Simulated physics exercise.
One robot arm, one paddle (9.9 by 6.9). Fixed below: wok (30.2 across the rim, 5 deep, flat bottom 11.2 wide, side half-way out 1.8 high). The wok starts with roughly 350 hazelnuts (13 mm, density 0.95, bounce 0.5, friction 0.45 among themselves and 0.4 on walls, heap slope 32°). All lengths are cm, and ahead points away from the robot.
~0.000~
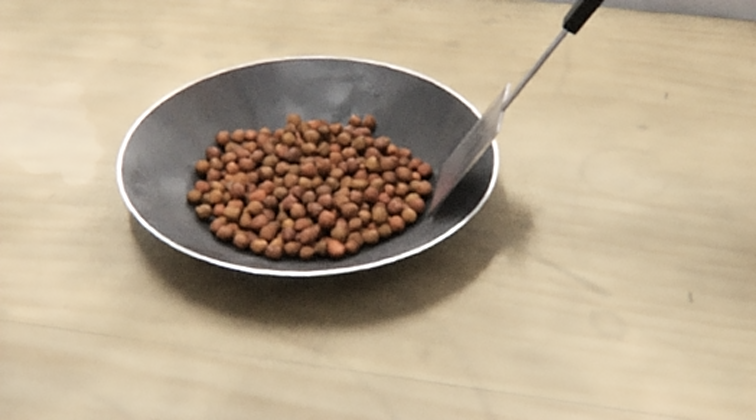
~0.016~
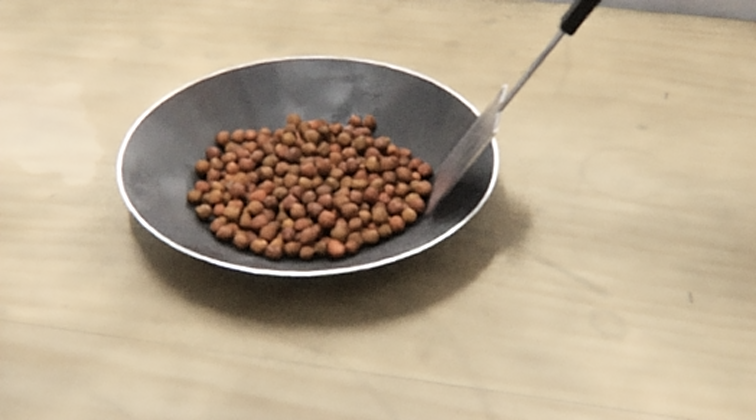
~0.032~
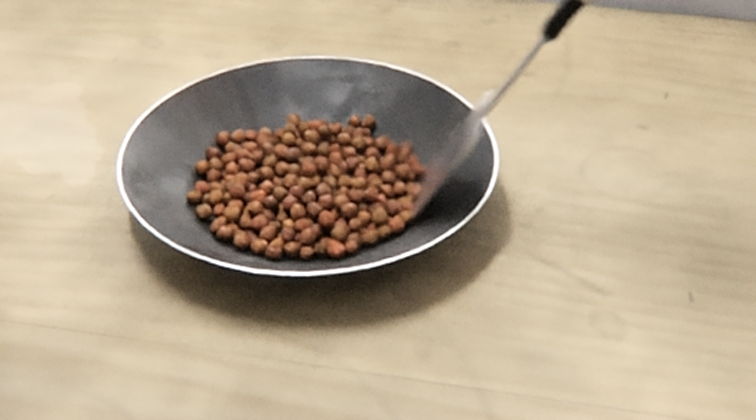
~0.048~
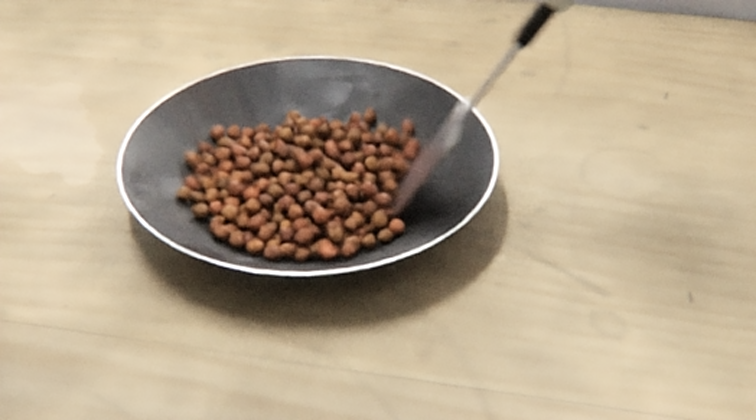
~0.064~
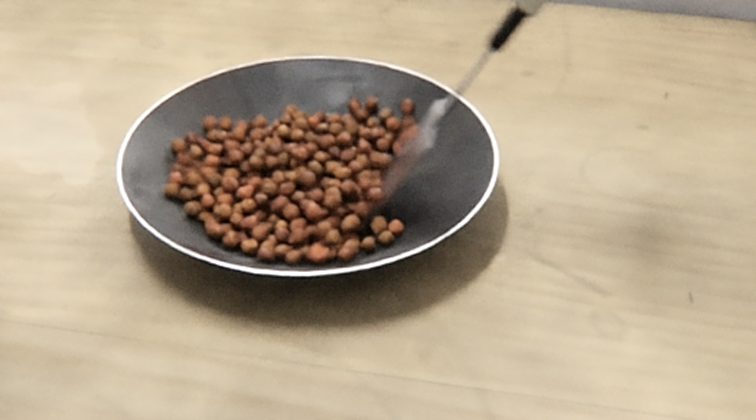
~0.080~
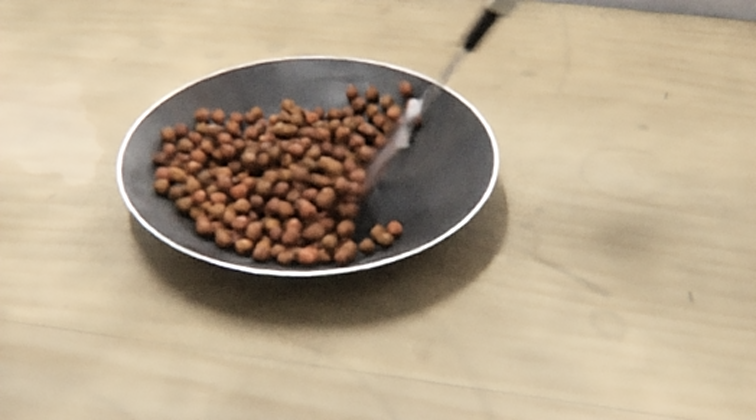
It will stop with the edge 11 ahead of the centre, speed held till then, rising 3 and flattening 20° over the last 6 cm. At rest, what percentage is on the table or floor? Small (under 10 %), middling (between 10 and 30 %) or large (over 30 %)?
On the table or floor the share is large, over 30 %.
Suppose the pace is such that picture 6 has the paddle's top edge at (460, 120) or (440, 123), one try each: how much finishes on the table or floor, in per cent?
Some 15 and 30 per cent.
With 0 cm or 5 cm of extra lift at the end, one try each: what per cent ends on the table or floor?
Some 40 and 40 per cent.
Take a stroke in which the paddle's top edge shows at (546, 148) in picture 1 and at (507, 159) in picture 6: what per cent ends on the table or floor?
About 10 per cent.
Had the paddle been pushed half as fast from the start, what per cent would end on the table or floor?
It would be near 20 per cent.
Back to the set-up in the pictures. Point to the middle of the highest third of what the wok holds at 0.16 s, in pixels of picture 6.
At about (210, 144).
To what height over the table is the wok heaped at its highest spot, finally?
About 4.5 cm.
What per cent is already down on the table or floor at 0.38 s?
About 20 per cent.
After 0.12 s, sloping 60°, highest piece 6 above the table; 353 in the wok, 1 on the blade or in flight.
After 0.16 s, sloping 56°, highest piece 7 above the table; 350 in the wok, 4 on the blade or in flight.
After 0.38 s, sloping 40°, highest piece 14 above the table; 216 in the wok, 75 on the table or floor, 63 on the blade or in flight.
After 1.43 s, sloping 40°, highest piece 6 above the table; 214 in the wok, 140 on the table or floor.
In the end, 214 in the wok, 140 on the table or floor. That is 40 % on the table or floor.
